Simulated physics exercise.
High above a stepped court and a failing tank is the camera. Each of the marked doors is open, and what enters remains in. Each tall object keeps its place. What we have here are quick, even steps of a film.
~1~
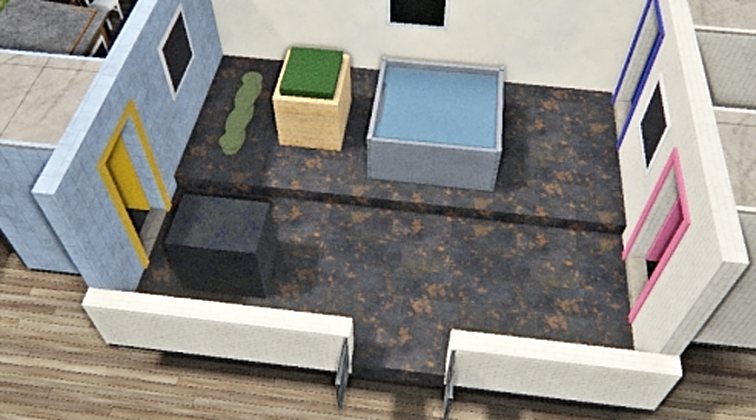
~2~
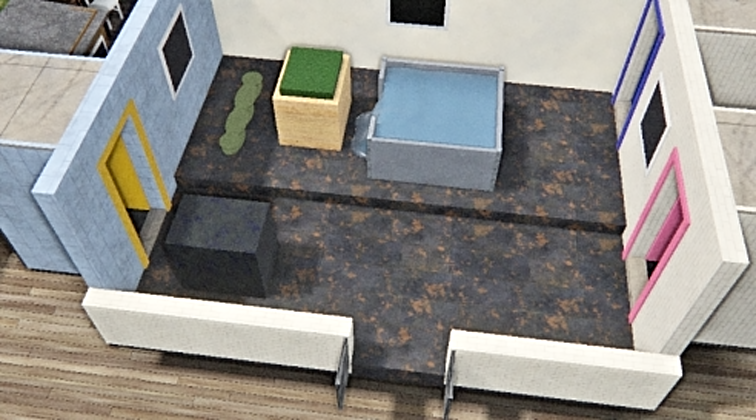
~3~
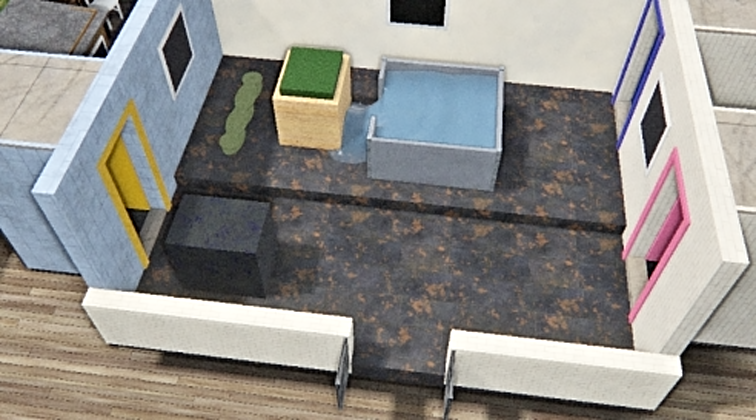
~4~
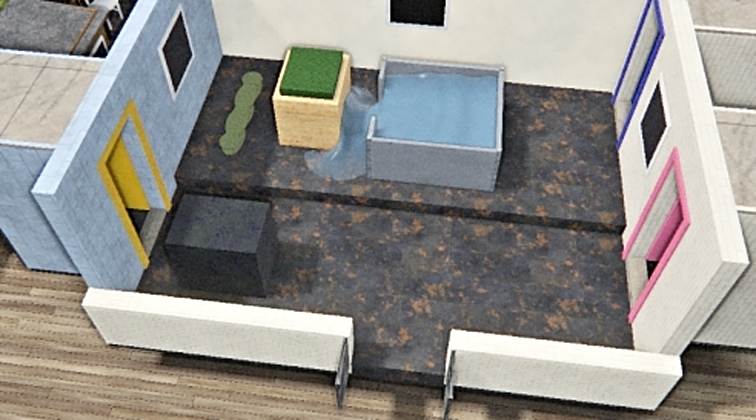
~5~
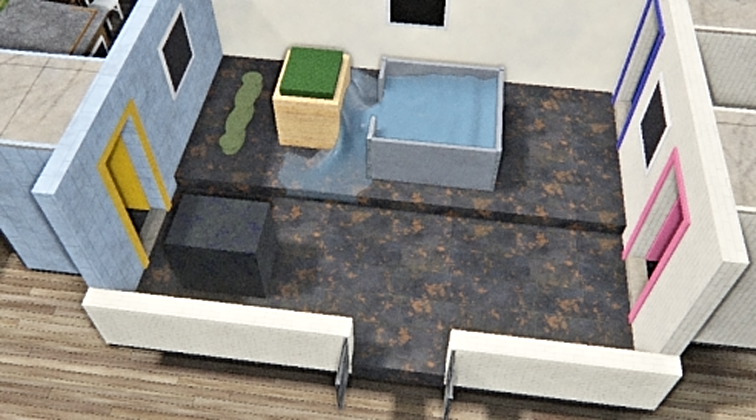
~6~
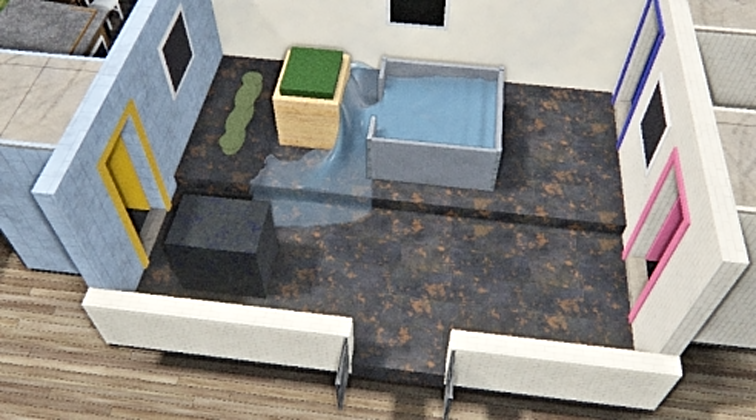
In this clip, water pours from the left side of an open gray tank, runs past a wooden box with a green top, and spreads forward and left across the dark floor, over a low step, toward a black block.
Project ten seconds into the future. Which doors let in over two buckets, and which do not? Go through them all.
Pink door - not over two, yellow door - over two buckets, blue door - not over two.
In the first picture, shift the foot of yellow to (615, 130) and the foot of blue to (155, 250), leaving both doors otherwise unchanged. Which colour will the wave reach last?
My answer is the one in pink.
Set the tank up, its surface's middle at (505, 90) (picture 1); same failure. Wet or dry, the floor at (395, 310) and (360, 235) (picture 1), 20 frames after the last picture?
Taking both places in turn, they end up inundated and inundated.
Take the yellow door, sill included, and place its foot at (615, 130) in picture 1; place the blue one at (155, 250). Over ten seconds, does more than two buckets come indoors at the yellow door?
For the yellow door, it tops it.
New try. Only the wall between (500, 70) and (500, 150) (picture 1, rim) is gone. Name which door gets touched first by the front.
The blue one, I reckon.
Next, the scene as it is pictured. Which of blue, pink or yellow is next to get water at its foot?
Answer: The yellow one.
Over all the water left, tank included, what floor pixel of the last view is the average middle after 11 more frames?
I'd point to (391, 144).
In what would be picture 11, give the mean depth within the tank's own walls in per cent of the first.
Estimate: Close to 66 %.
A moment on, water covers 30 % of the floor; the pink door not reached, the yellow door not reached, the blue door not reached.
Next, water covers 50 % of the floor; the pink door not reached, the yellow door under two buckets in, the blue door not reached.
Then, water covers 60 % of the floor; the pink door not reached, the yellow door over two buckets in, the blue door under two buckets in.
Later, water covers 85 % of the floor; the pink door wet at the sill, nothing in, the yellow door far over two buckets in, the blue door under two buckets in.
In the end, water covers 95 % of the floor; the pink door wet at the sill, nothing in, the yellow door far over two buckets in, the blue door under two buckets in.
